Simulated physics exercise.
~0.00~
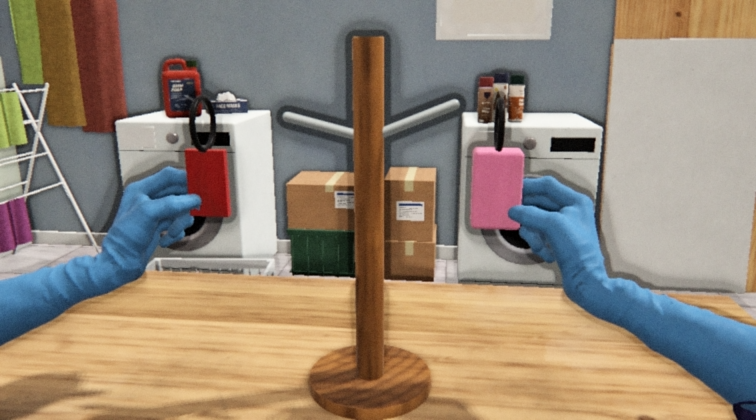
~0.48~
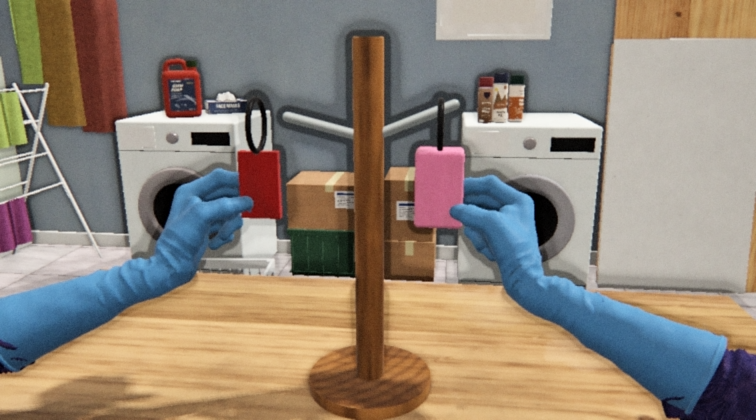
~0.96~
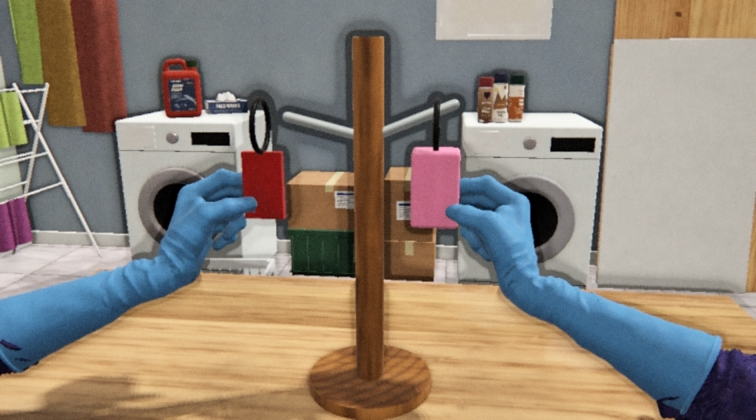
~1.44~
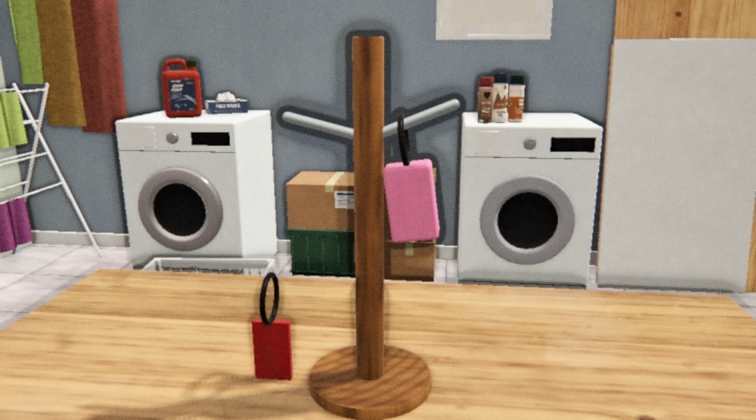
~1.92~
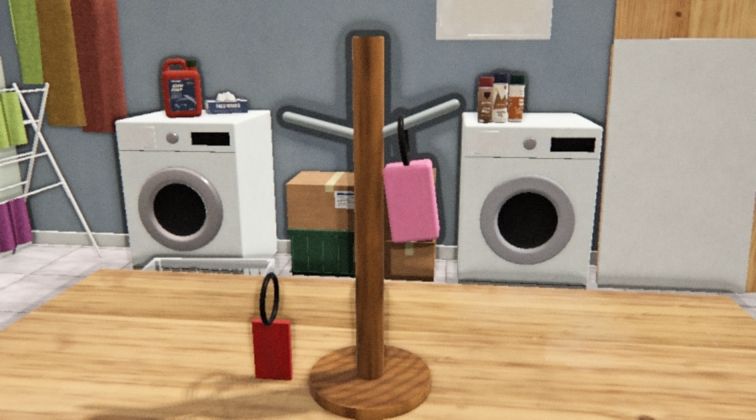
Two blue-gloved hands reach in from either side of a wooden table in a laundry room, seen from the wearer's viewpoint, the left holding a red tag and the right a pink pouch, each with a black loop. Between them stands a wooden post with two pale pegs, with washing machines and cardboard boxes behind. The hands bring both items inward toward the pegs and pause there. Then the hands let go and leave the view. The red tag drops to the table, its loop upright, while the pink pouch hangs slightly tilted from the right peg, close to the post.
